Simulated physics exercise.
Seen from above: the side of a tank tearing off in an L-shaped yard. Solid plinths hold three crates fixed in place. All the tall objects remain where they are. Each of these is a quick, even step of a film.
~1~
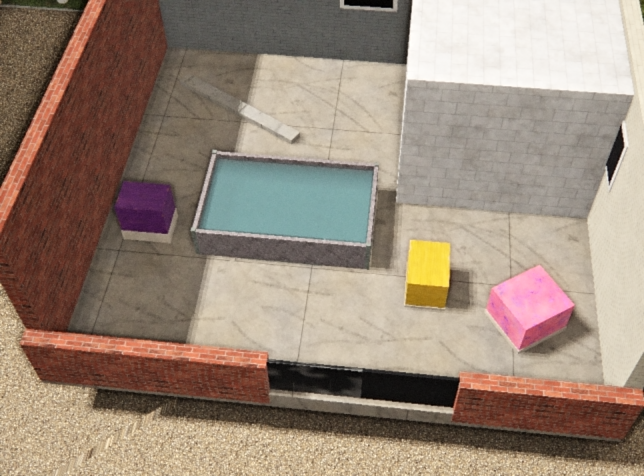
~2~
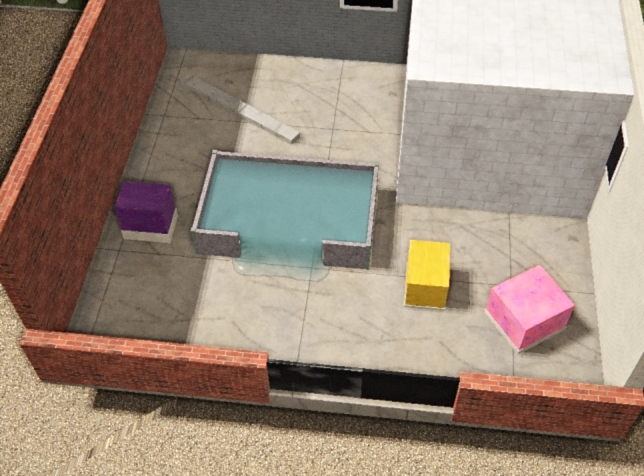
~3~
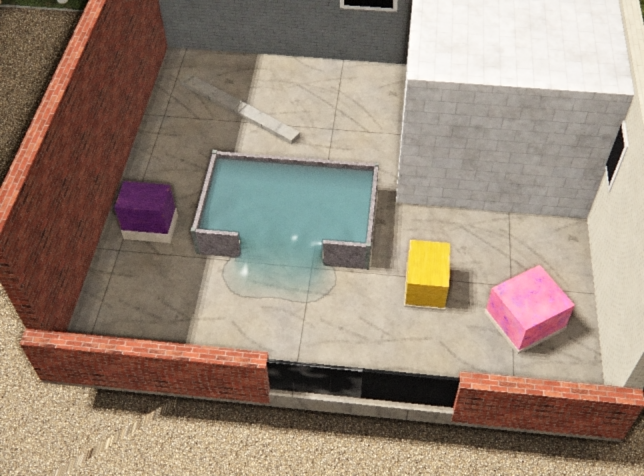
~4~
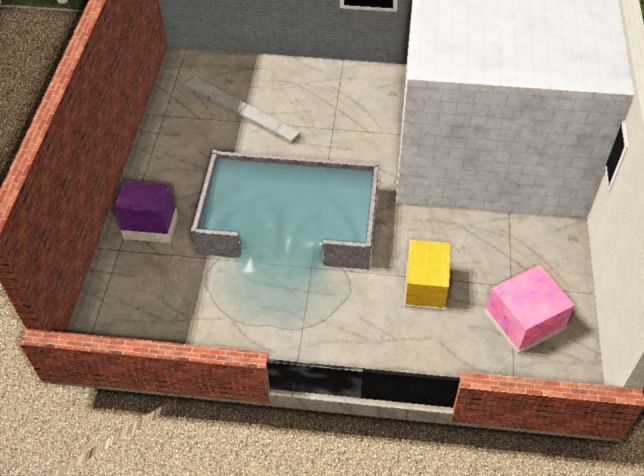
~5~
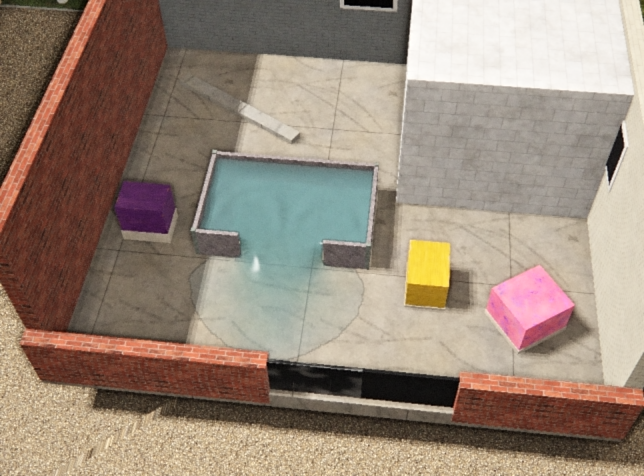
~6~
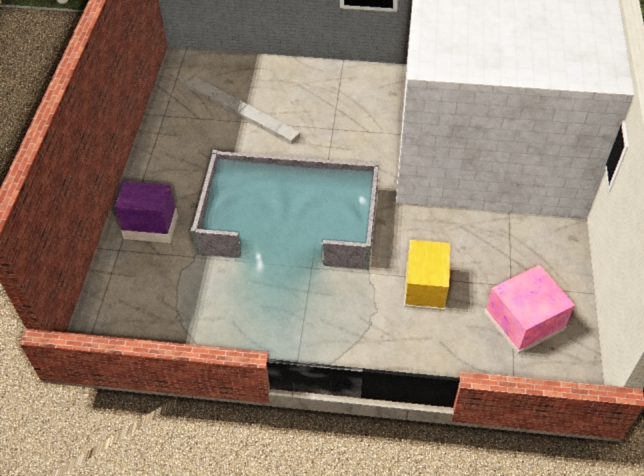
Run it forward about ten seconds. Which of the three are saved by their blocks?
One by one: The pink crate is flooded, the purple crate is not flooded, the yellow crate is flooded.
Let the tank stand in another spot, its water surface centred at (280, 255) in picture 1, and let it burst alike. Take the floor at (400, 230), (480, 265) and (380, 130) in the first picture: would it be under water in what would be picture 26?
As listed: Dry, under water, not flooded.
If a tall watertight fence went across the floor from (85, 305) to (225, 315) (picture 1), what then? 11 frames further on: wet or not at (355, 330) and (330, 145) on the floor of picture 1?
In order, I'd call them inundated and bare.
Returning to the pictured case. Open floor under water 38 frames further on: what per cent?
Roughly 65 percent, I'd say.
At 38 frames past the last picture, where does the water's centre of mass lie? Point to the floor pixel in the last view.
Near pixel (310, 277).
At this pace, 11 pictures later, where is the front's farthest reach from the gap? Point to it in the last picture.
Near (537, 406).
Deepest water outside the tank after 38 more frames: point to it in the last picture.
Look close to (592, 411).
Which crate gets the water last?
The purple crate, I reckon.
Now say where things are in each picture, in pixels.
Still water in the water tank at (288, 200), in the first frame.
The front is at (237, 265), out from the gap at (282, 253), in the second frame.
The front is at (233, 284), out from the gap at (282, 254), in the third frame.
Water pours out at (282, 254) and has run to (295, 325), in the fourth frame.
The front is at (244, 349), out from the gap at (282, 254), in the fifth frame.
The front is at a hidden place, out from the gap at (282, 253), in the sixth frame.
A moment on, water covers 15 % of the floor; the pink crate not reached, the purple crate not reached, the yellow crate not reached.
Next, water covers 25 % of the floor; the pink crate not reached, the purple crate not reached, the yellow crate water round its plinth.
Then, water covers 40 % of the floor; the pink crate water round its plinth, the purple crate water round its plinth, the yellow crate water round its plinth.
Later, water covers 65 % of the floor; the pink crate water round its plinth, the purple crate water round its plinth, the yellow crate water round its plinth.
In the end, water covers 80 % of the floor; the pink crate was topped, the purple crate stayed above the water, the yellow crate was topped.
